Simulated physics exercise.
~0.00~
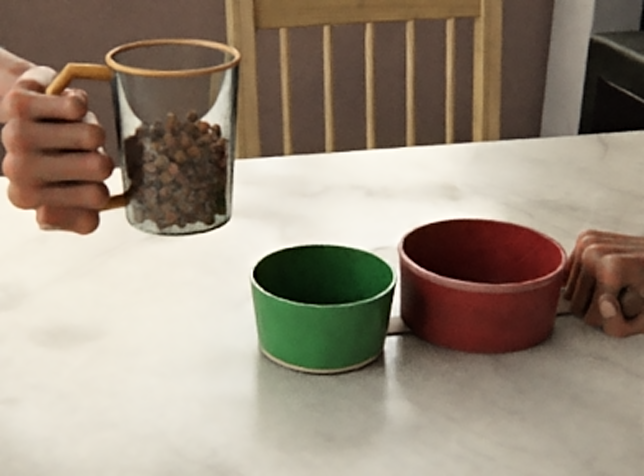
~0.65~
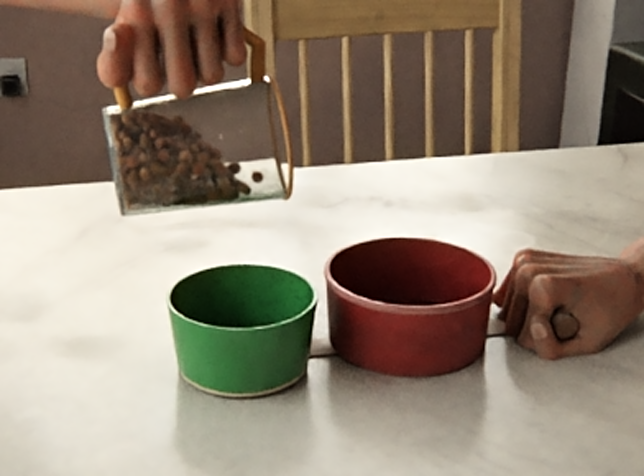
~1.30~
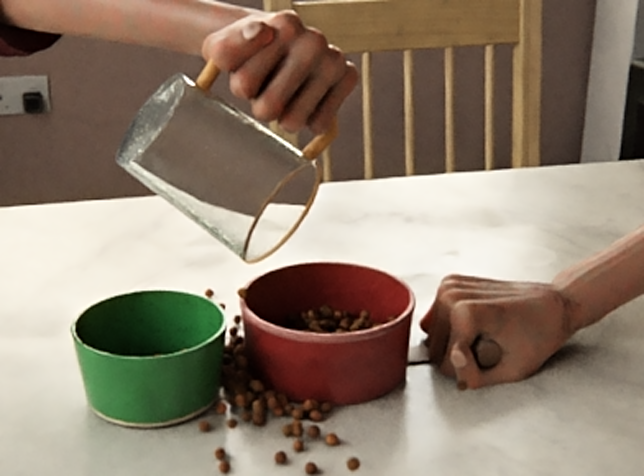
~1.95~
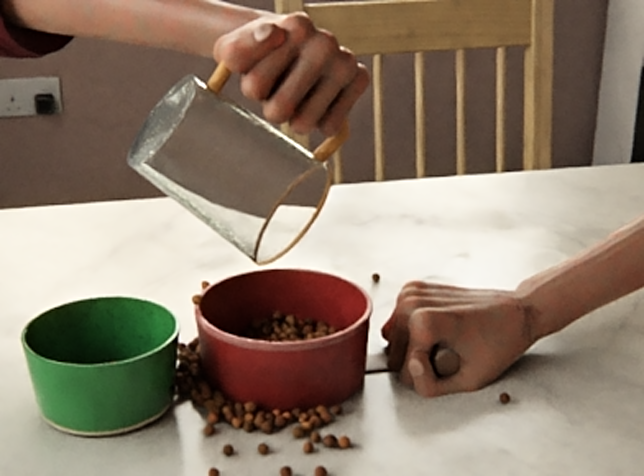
Marble tabletop, a hand tipping brown balls from a glass cup as green and red dishes slide left, most landing in the red, others spilling.
